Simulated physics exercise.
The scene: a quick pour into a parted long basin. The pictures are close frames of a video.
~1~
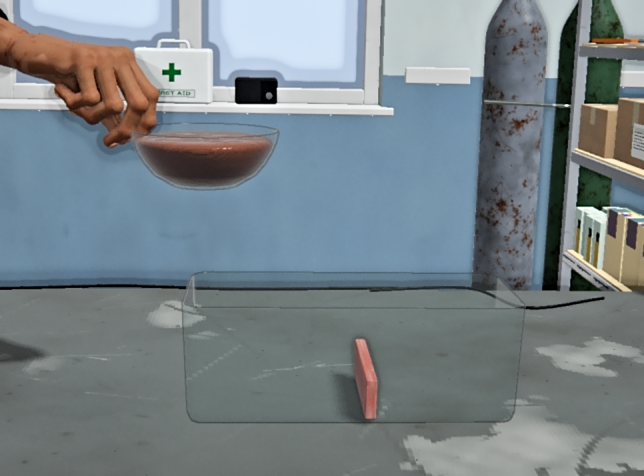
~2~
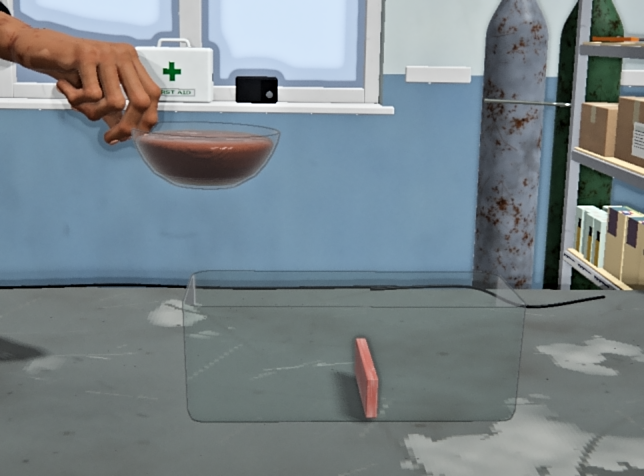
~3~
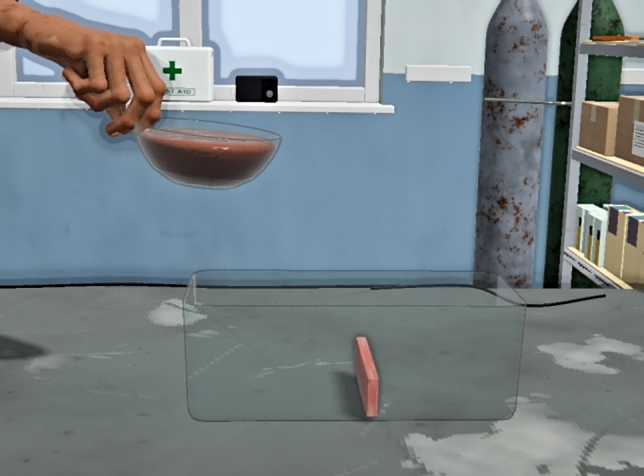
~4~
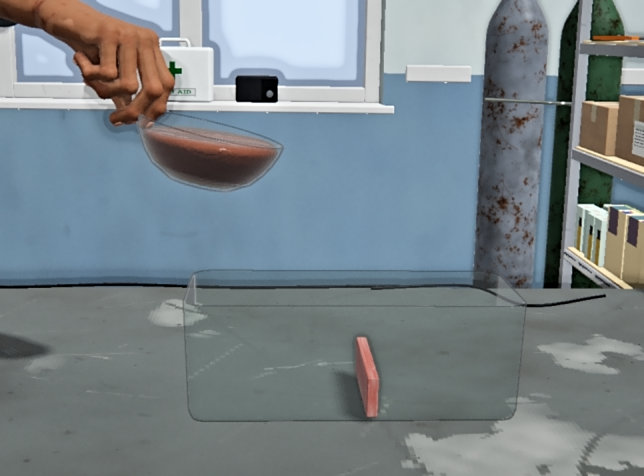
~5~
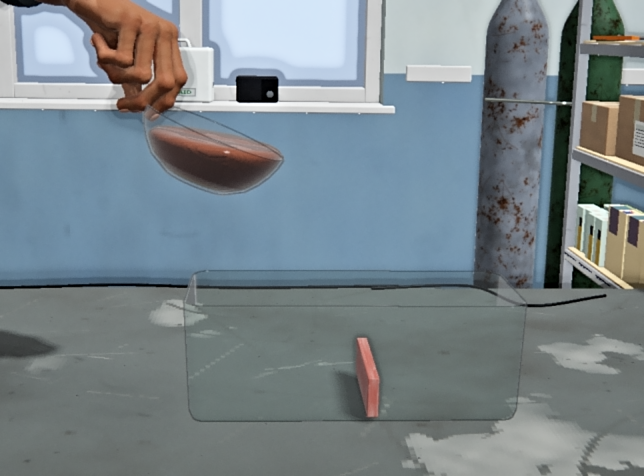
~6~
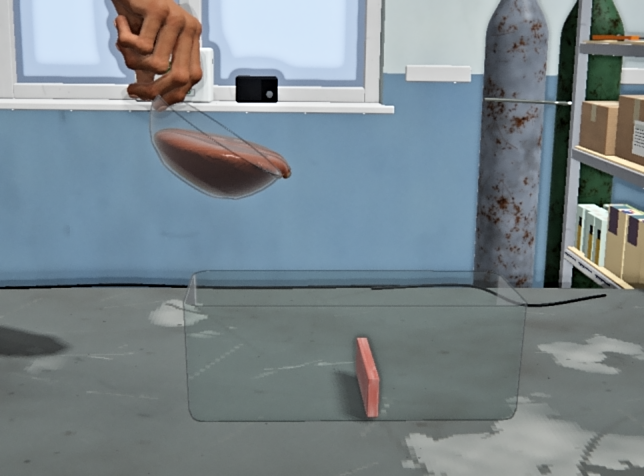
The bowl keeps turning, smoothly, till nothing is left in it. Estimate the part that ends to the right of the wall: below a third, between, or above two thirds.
In the end not even a third is right of the wall.
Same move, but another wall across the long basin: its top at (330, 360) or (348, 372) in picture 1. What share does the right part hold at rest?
The first gives 45 %, the second 30 %.
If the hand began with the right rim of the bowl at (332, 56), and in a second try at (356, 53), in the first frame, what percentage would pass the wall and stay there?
In turn 65 and 75 in a hundred.
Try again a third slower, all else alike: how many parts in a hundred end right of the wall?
It comes to 5 per cent or so.
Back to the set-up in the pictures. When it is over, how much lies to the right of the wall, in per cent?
Close to 10 per cent.
A moment on, the bowl is tipped on its side and 4 per cent is still to pour, 59 is left of the wall and 0 right of it.
Next, the bowl is tipped right over and 0 per cent is still to pour, 89 is left of the wall and 2 right of it.
Then the bowl is tipped right over and 0 per cent is still to pour, 87 is left of the wall and 7 right of it.
Later the bowl is tipped right over and 0 per cent is still to pour, 87 is left of the wall and 8 right of it.
At rest 87 per cent lies left of the wall, 8 right of it and 5 outside.
